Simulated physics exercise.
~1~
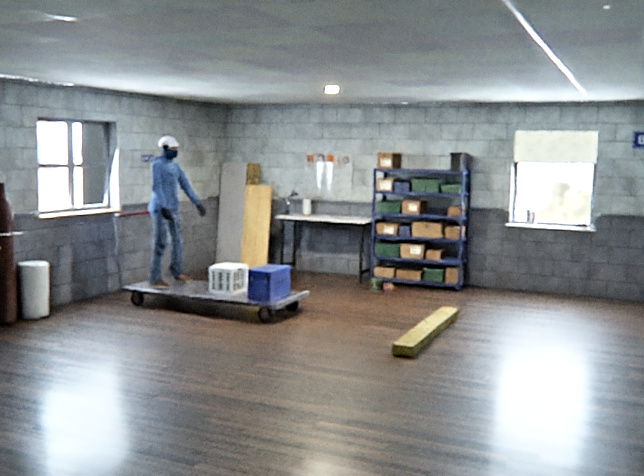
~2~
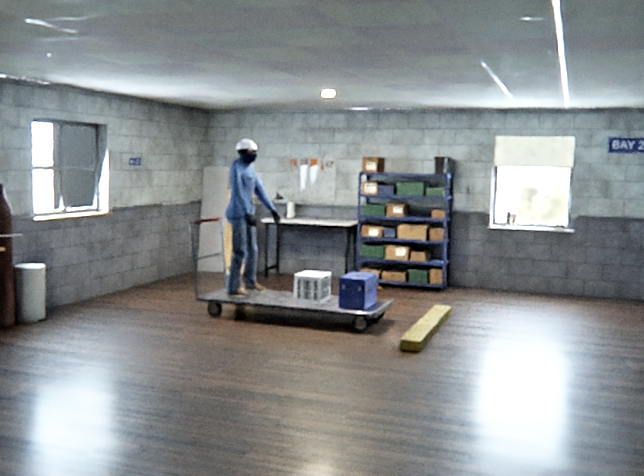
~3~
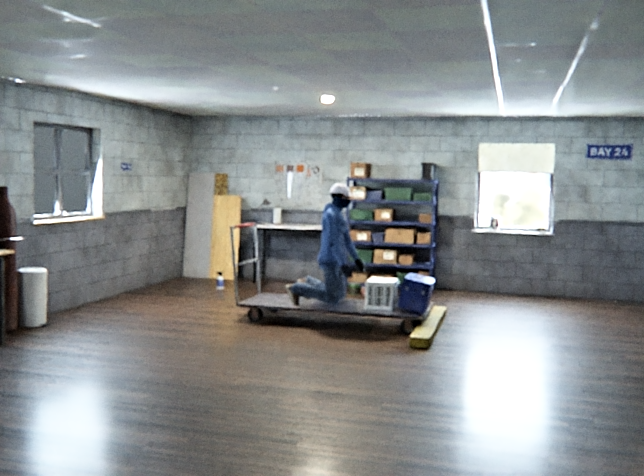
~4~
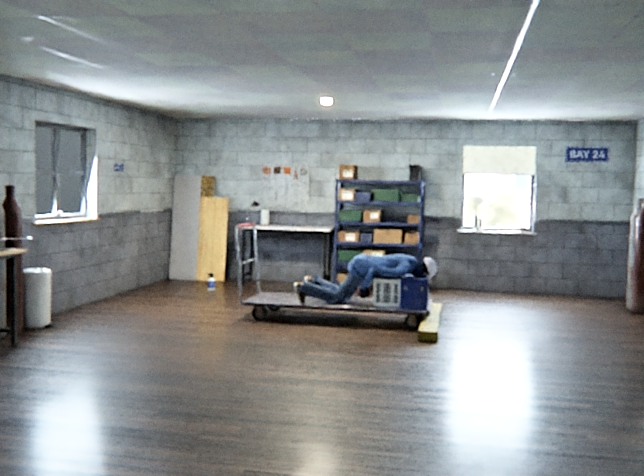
A platform trolley rolls to the right across the dark wooden floor of a block-walled workshop, carrying a standing rider in blue clothes and a white helmet, with a white crate and a blue toolbox ahead of the rider. It nears a yellow kerb lying across its way and comes up against it. The rider drops to the knees behind the load, and the toolbox turns slightly. Then the rider folds forward and sprawls face down over the crate and toolbox. The trolley ends halted at the kerb, with both pieces and the rider still aboard.
